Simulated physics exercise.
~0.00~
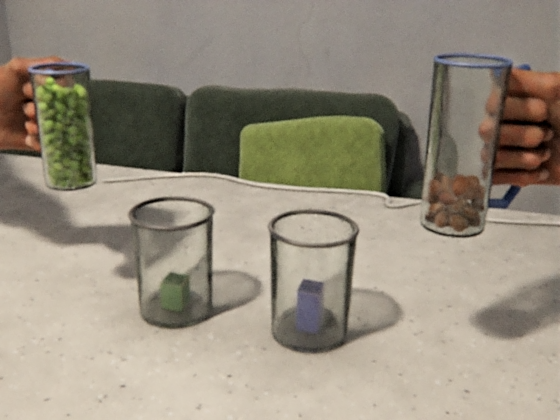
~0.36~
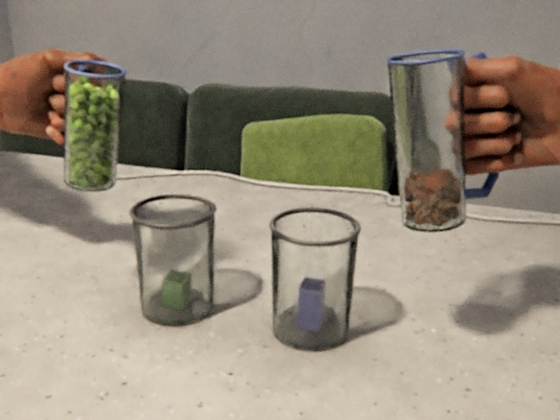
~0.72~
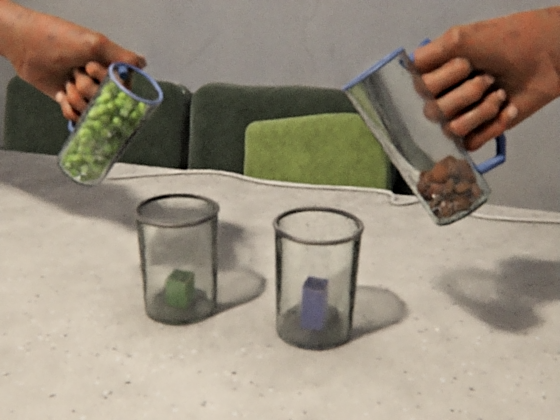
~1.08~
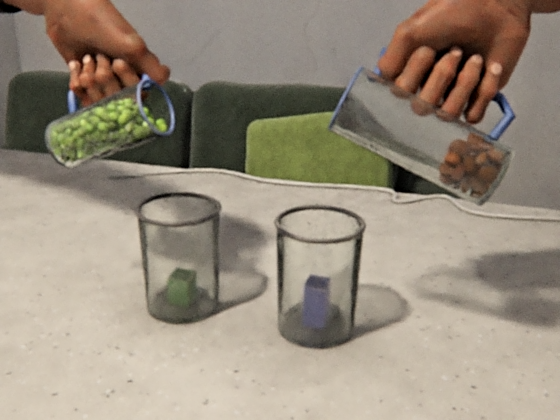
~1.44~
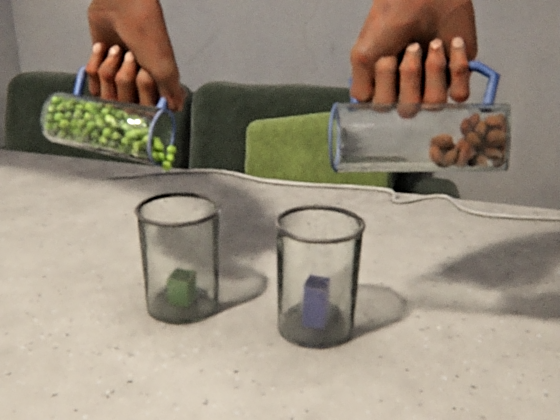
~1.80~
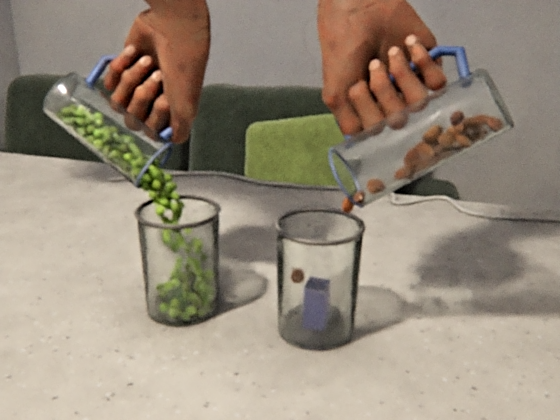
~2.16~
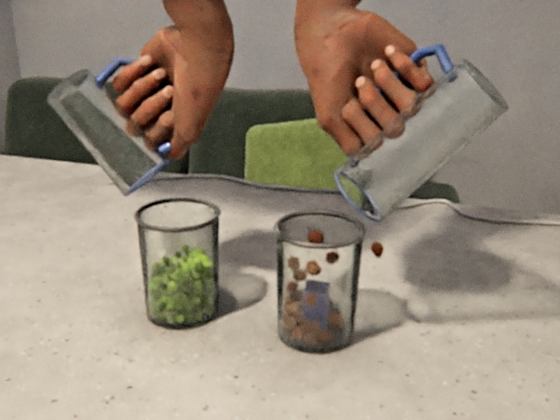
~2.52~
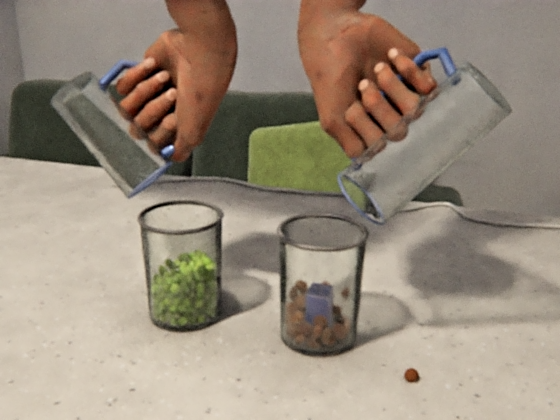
On a pale speckled counter, two hands tip green and brown pieces into glasses, burying the green block but not the purple.
